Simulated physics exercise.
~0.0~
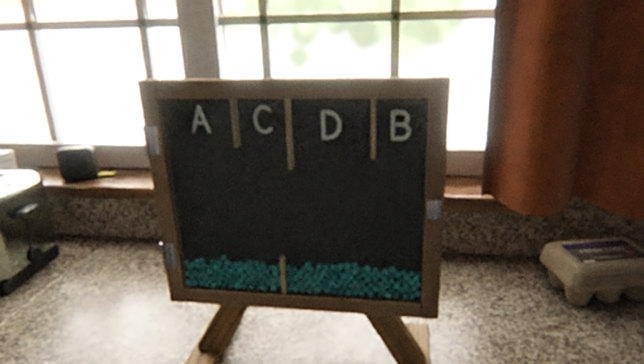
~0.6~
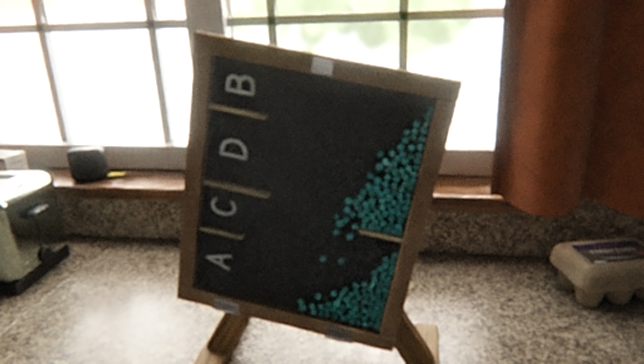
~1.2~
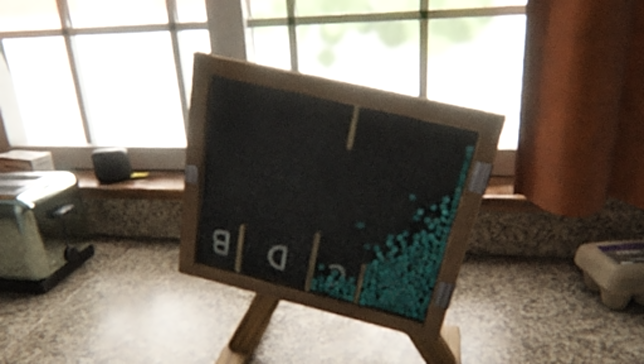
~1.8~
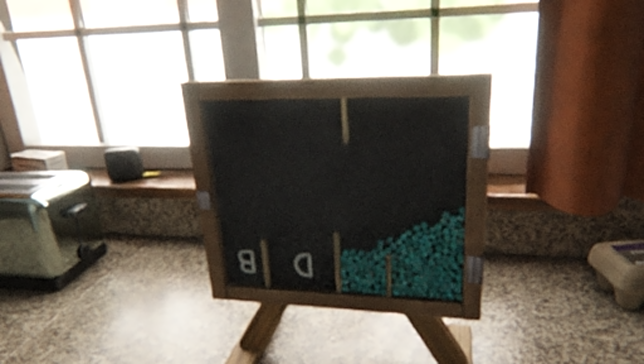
On a speckled kitchen counter before a window, a framed black panel on a wooden stand turns clockwise until upside down, its small turquoise beads sliding along the right side and settling in a heap over the lower-right pockets, leaving those marked B and D empty.
